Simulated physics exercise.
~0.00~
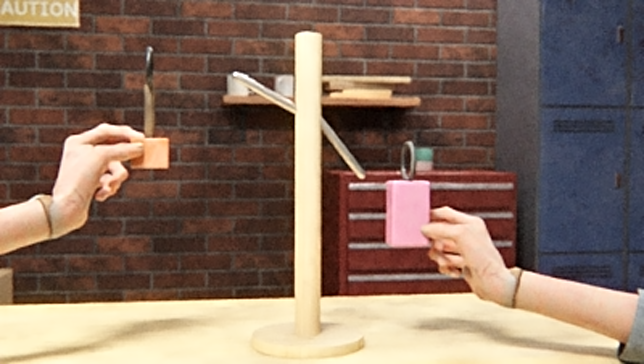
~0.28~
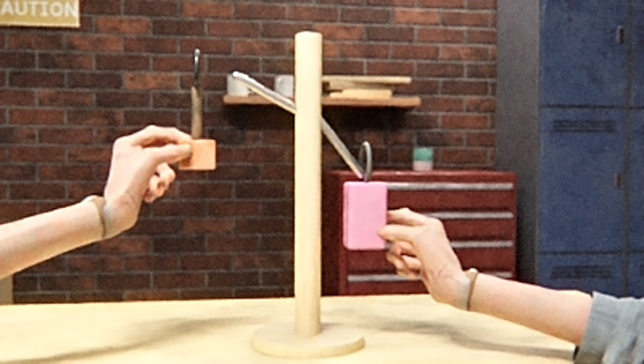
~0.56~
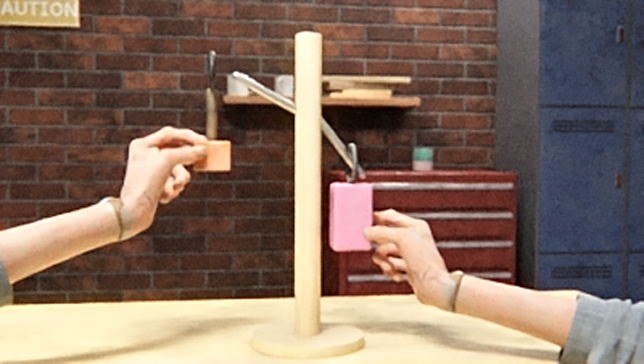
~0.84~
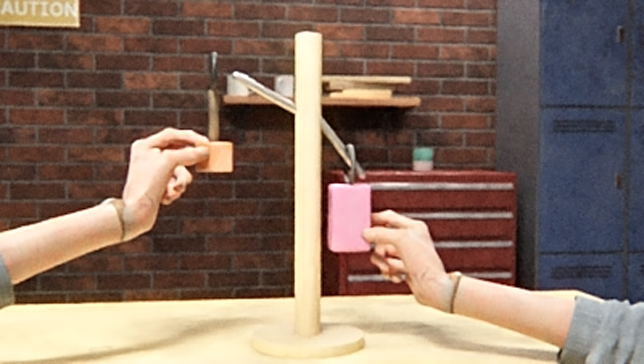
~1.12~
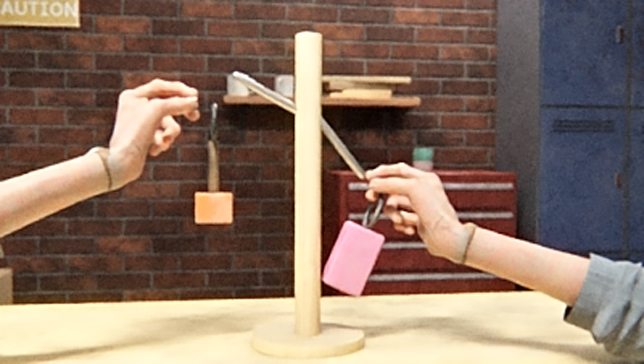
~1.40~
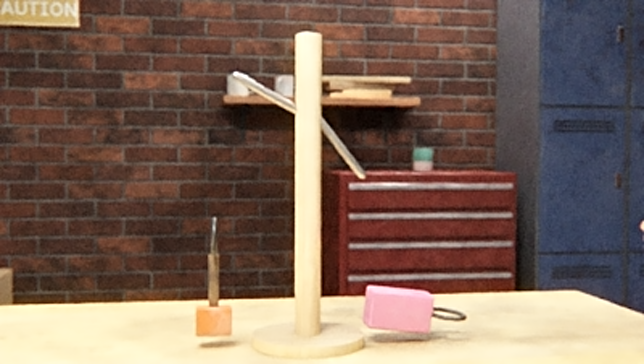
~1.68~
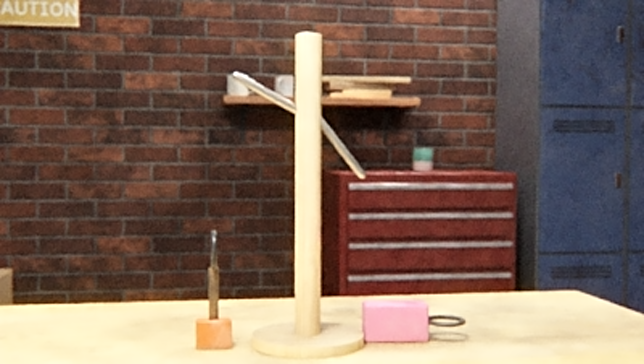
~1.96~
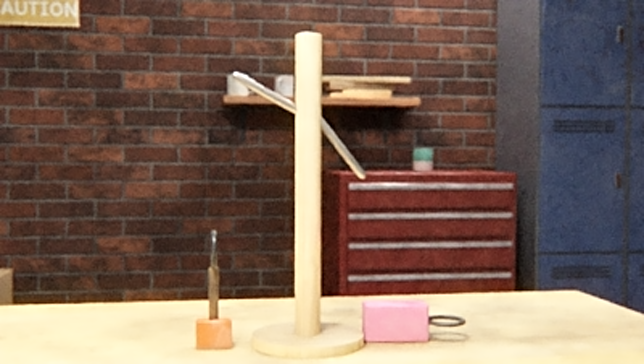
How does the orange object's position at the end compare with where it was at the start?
At the start it was held up in the air by a hand on the left. By the end it was lower and farther right, standing on the table just left of the post's base.
